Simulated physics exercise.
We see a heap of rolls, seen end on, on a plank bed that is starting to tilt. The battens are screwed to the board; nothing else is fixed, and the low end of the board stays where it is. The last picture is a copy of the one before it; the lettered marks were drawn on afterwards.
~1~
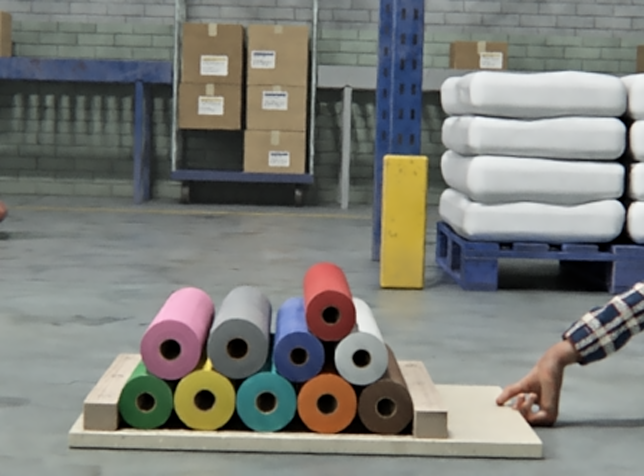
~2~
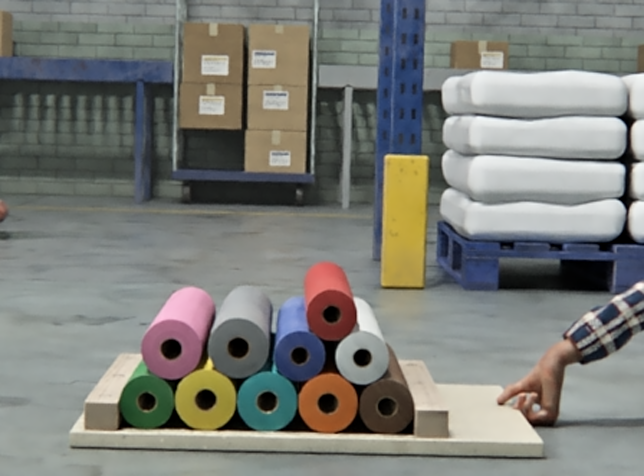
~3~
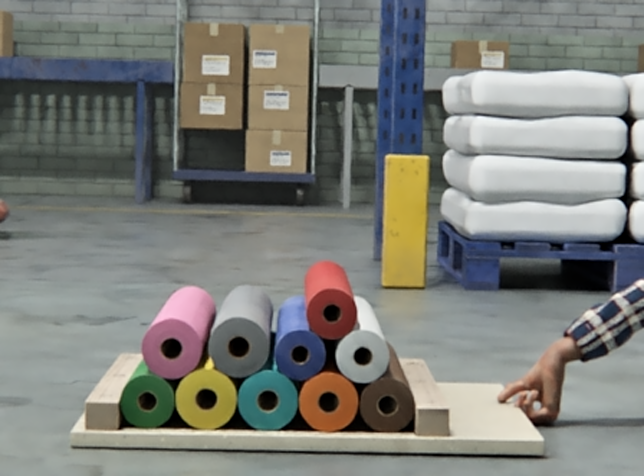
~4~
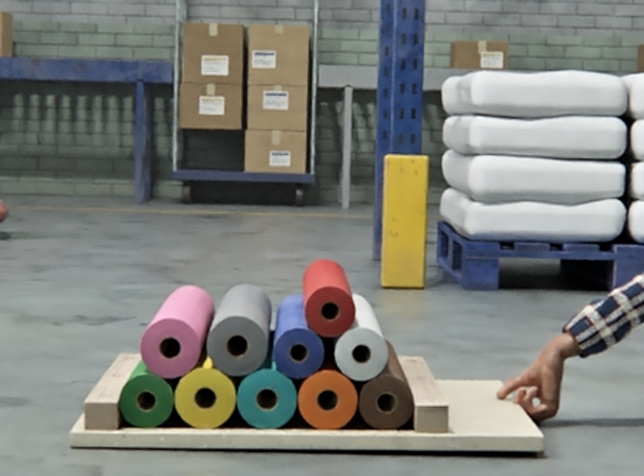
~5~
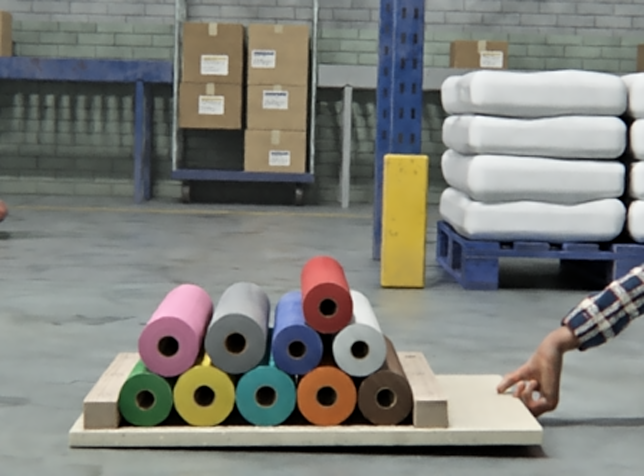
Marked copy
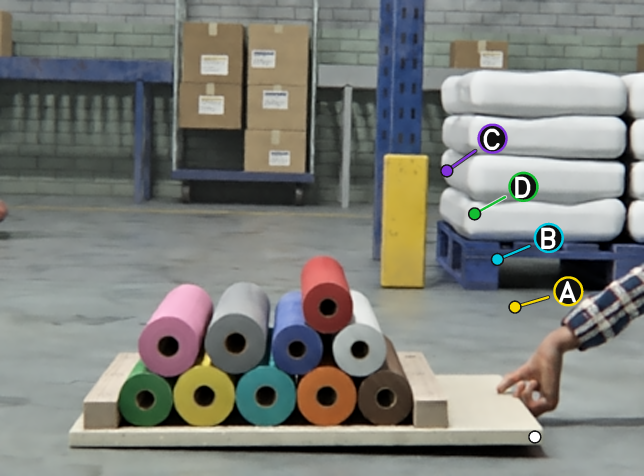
A hand in a checked sleeve held the right end of a wooden board stacked with colourful rolls, then raised that end very slightly, while the rolls stayed piled between the wooden strips.
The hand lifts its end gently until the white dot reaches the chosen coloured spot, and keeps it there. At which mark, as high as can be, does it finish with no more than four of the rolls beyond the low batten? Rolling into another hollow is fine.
The answer is mark D.
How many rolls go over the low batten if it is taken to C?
With C, five.
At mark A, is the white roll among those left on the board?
Yes.
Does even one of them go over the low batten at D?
Yes.
On the marked copy, A at (515, 307); B at (497, 259); C at (447, 171); D at (475, 214); the white dot at (535, 437).
Taking D. A third of the way, board at 23°.
Two thirds of the way, board at 30°.
When it is over, board at 30°, four over the low batten (pink, blue, red, grey).
As for the rest, A none over the low batten; B one over the low batten (pink); C five over the low batten.
